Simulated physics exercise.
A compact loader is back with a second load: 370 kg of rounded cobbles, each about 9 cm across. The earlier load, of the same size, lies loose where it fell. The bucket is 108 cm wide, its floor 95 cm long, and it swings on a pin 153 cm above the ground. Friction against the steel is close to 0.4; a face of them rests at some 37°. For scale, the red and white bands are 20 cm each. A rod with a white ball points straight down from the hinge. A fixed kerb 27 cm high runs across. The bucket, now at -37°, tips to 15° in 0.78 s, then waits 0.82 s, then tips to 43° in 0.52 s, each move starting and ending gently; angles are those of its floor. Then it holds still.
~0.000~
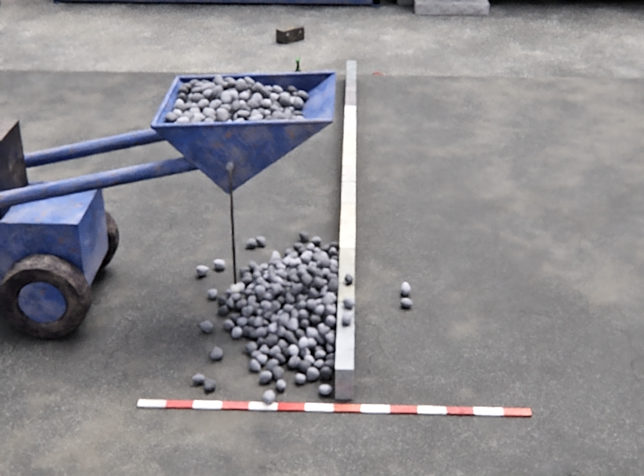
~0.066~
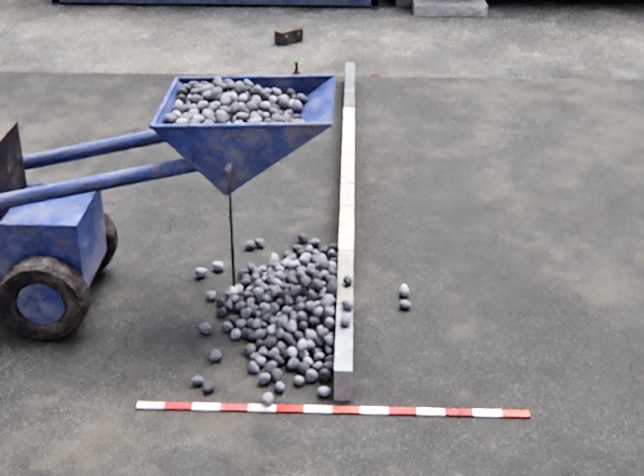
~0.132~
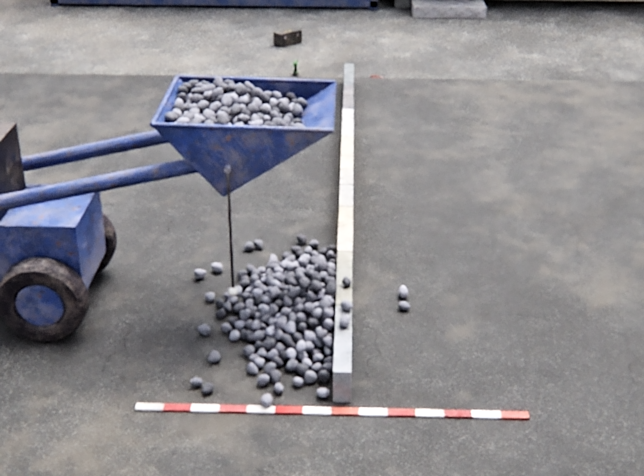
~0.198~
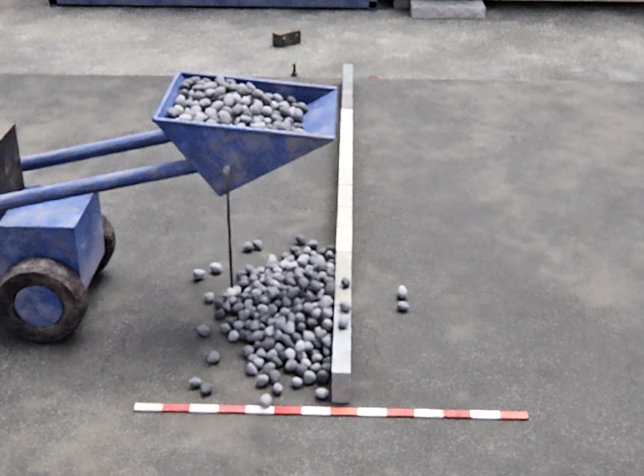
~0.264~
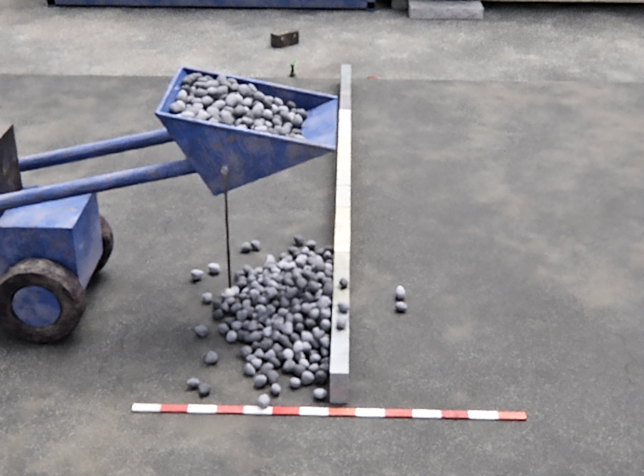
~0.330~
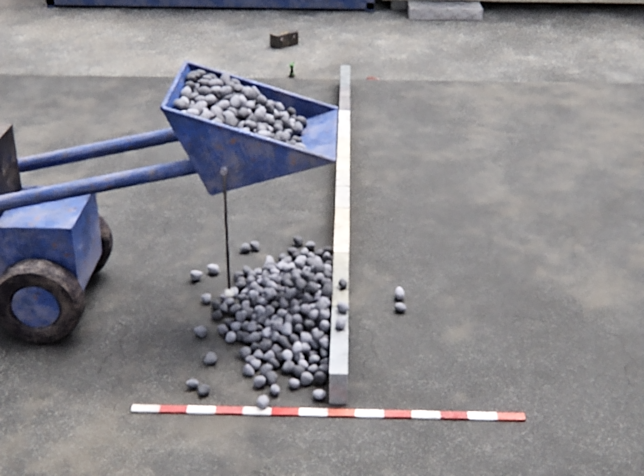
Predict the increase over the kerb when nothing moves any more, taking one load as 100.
Roughly 74 per cent of a load more.
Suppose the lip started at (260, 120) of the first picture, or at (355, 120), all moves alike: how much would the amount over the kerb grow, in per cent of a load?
About 10 and 95 per cent.
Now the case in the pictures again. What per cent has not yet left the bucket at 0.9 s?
About 100 per cent.
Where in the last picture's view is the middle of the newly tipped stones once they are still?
Around (379, 301).
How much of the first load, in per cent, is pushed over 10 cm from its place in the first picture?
About 0 per cent.
After 0.6 s the floor is at 7°; in per cent of one load, 100 in the bucket, 99 on this side of the kerb, 1 over the kerb; the foremost stones are at (351, 303).
After 0.9 s the floor is at 15°; in per cent of one load, 100 in the bucket, 99 on this side of the kerb, 1 over the kerb; the foremost stones are at (351, 303).
After 2.6 s the floor is at 43°; in per cent of one load, 0 in the bucket, 139 on this side of the kerb, 61 over the kerb; the foremost stones are at (508, 324).
After 5.3 s the floor is at 43°; in per cent of one load, 0 in the bucket, 125 on this side of the kerb, 75 over the kerb; the foremost stones are at (521, 320). Net gain over the kerb, 74.
